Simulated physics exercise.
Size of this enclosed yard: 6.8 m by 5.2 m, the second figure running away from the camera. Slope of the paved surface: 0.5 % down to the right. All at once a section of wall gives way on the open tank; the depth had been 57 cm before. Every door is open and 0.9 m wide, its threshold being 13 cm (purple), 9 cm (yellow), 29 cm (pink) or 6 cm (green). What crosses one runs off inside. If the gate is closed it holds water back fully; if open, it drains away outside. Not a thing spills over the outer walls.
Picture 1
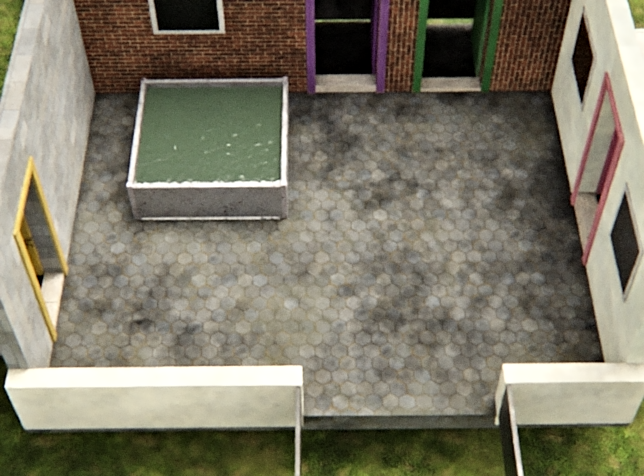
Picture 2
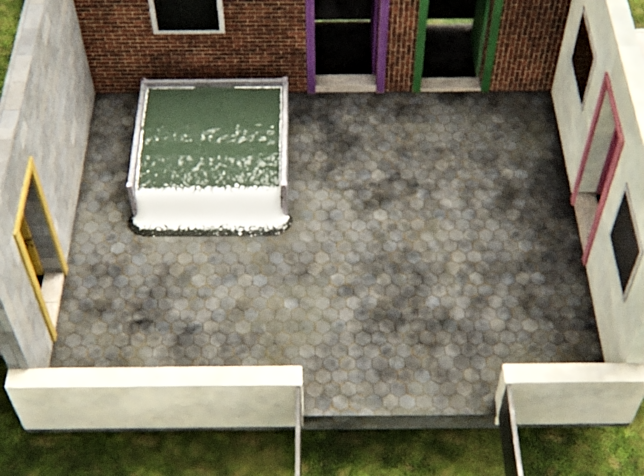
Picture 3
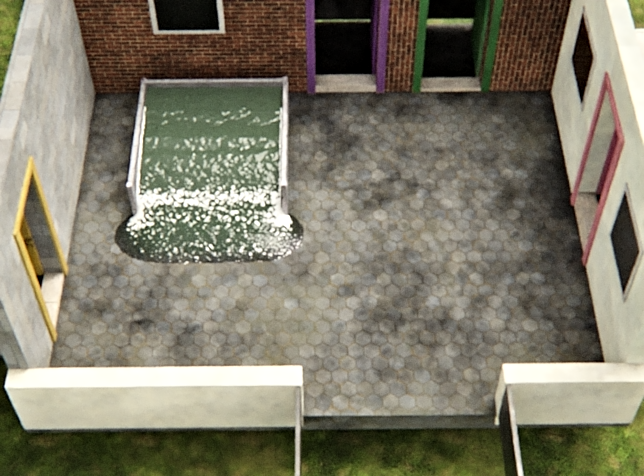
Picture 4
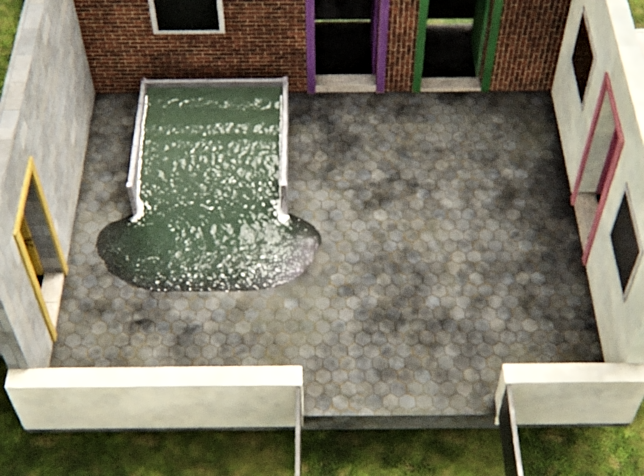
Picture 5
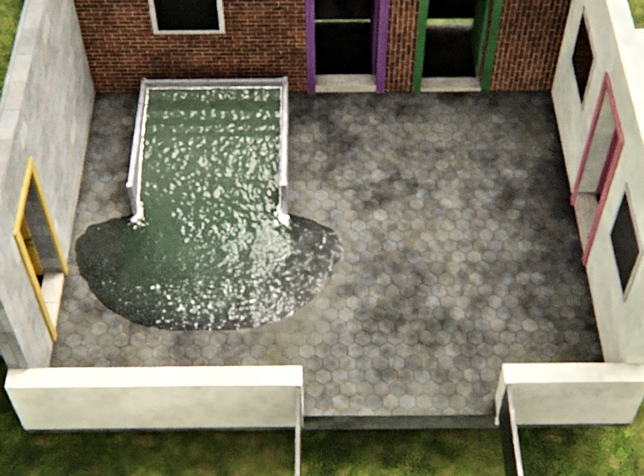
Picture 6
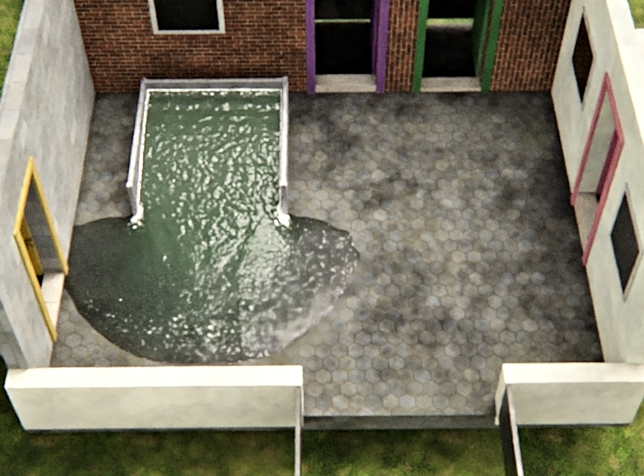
At the start, green water lies still in an open tank against the brick wall of a paved yard. The tank's near side gives way and water pours out in a foaming sheet, then spreads across the paving in a widening rounded pool, reaching close to the yellow doorway and the low front wall.
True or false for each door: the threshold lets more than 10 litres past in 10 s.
Purple door false, yellow door true, pink door false, green door false.
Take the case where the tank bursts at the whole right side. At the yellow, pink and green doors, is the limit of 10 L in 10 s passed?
Compared with the limit, yellow is lower, pink is lower and green is higher.
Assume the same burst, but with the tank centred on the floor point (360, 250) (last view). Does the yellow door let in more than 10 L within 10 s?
Yellow: Within limit.
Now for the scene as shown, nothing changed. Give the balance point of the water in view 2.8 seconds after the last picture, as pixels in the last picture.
Its balance point sits around (215, 291).
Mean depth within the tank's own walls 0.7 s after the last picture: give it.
29 cm.
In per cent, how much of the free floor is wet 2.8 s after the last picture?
Close to 45 in a hundred.
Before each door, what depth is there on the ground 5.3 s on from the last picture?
Depth readings (cm): Purple = 0; yellow = 7; pink = 8; green = 0.
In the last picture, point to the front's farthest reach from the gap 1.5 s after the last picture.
About pixel (451, 397).
Then, 0.7 s after the last picture water covers 35 % of the floor and is deepest (32 cm) near (195, 398); purple door not reached, yellow door 10 cm at the sill, 0 L in, pink door not reached, green door not reached.
Then, 1.5 s after the last picture water covers 40 % of the floor and is deepest (38 cm) near (60, 399); purple door not reached, yellow door 11 cm at the sill, 2 L in, pink door not reached, green door not reached.
Then, 2.8 s after the last picture water covers 45 % of the floor and is deepest (20 cm) near (45, 400); purple door not reached, yellow door 17 cm at the sill, 30 L in, pink door not reached, green door not reached.
Then, 5.3 s after the last picture water covers 75 % of the floor and is deepest (16 cm) near (118, 109); purple door not reached, yellow door 7 cm at the sill, 50 L in, pink door 8 cm at the sill, 0 L in, green door not reached.
Then, 9.3 s after the last picture water covers 90 % of the floor and is deepest (10 cm) near (544, 98); purple door 3 cm at the sill, 0 L in, yellow door 3 cm at the sill, 50 L in, pink door 6 cm at the sill, 0 L in, green door 8 cm at the sill, 1 L in.
